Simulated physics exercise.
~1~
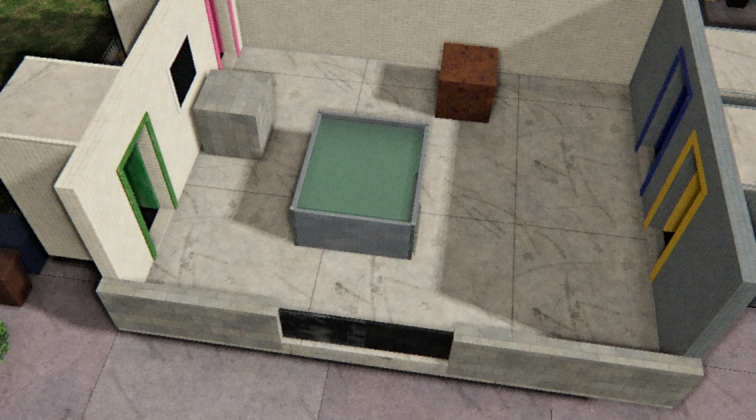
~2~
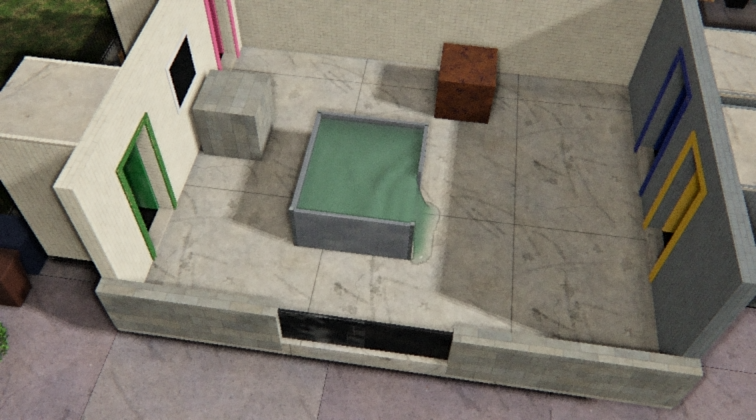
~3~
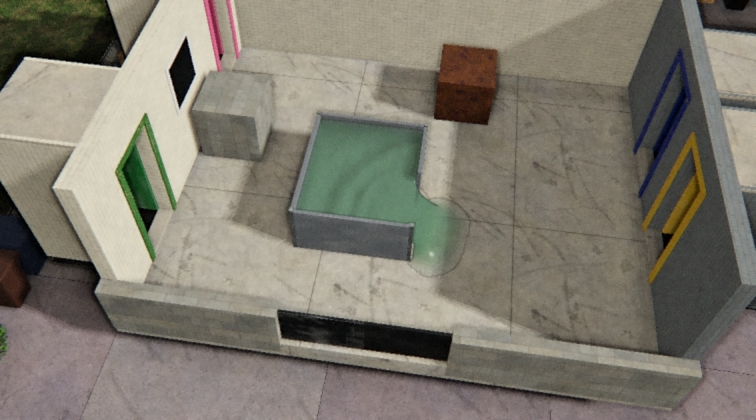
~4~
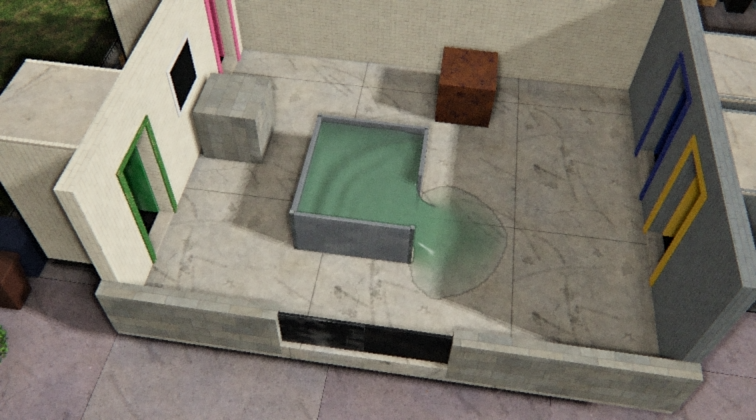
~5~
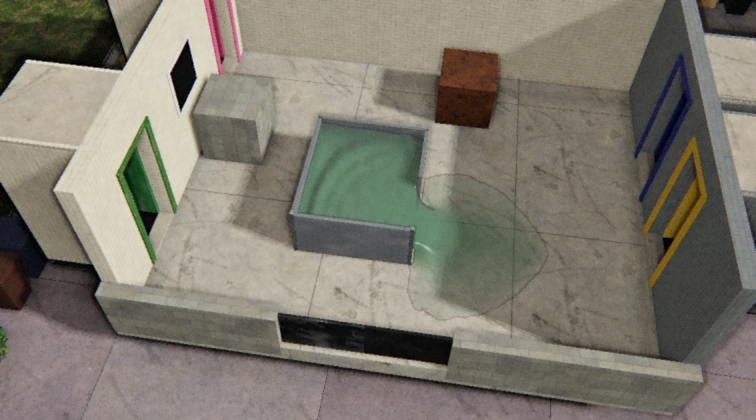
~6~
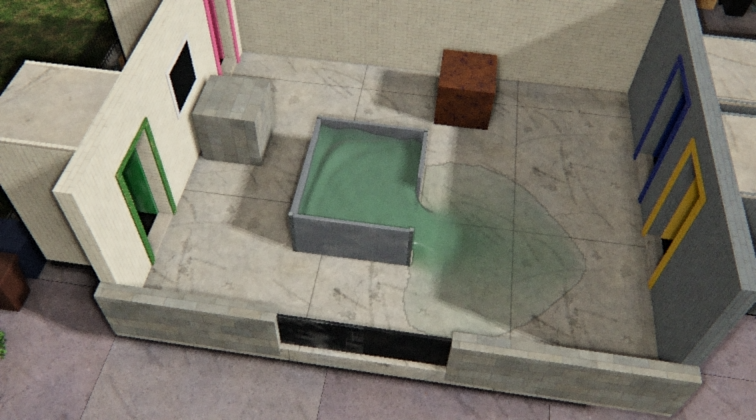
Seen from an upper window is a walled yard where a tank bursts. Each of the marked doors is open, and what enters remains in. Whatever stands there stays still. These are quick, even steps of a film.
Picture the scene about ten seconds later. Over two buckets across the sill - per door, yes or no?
Green door no, yellow door yes, pink door no, blue door no.
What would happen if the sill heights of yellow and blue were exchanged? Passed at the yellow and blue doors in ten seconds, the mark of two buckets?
To sum up, the yellow door breaks past the limit while the blue door breaks past the limit.
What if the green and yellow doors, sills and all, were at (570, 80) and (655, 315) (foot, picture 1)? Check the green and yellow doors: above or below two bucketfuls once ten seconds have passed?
Check - green door: Comes out above; yellow door: Comes out above.
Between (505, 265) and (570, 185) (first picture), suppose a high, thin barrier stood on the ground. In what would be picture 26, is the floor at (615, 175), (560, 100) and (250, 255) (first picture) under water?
Results in order: Swamped / swamped / bone-dry.
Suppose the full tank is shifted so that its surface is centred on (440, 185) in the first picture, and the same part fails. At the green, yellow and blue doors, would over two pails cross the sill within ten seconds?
Result - green door: Past the limit, yellow door: Past the limit, blue door: Short of the limit.
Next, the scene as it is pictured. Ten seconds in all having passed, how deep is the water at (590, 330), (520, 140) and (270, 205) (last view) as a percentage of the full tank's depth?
About 10, 12 and 0 percent, in that order.
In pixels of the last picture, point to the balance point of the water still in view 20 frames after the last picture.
About (480, 234) in the last view.
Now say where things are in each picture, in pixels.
The first frame shows the tank at (363, 168) is whole and still.
In the second frame, water pours out at (412, 219) and has run to (429, 206).
In the third frame, the front is at (464, 217), out from the gap at (411, 222).
In the fourth frame, the front is at (500, 233), out from the gap at (412, 226).
In the fifth frame, the front is at (541, 257), out from the gap at (412, 227).
In the sixth frame, water pours out at (411, 228) and has run to (579, 270).
A moment on, water covers 30 % of the floor; the green door not reached, the yellow door over two buckets in, the pink door not reached, the blue door not reached.
Next, water covers 35 % of the floor; the green door not reached, the yellow door far over two buckets in, the pink door not reached, the blue door wet at the sill, nothing in.
Then, water covers 40 % of the floor; the green door not reached, the yellow door far over two buckets in, the pink door not reached, the blue door wet at the sill, nothing in.
Later, water covers 60 % of the floor; the green door not reached, the yellow door far over two buckets in, the pink door not reached, the blue door wet at the sill, nothing in.
In the end, water covers 90 % of the floor; the green door under two buckets in, the yellow door far over two buckets in, the pink door wet at the sill, nothing in, the blue door wet at the sill, nothing in.
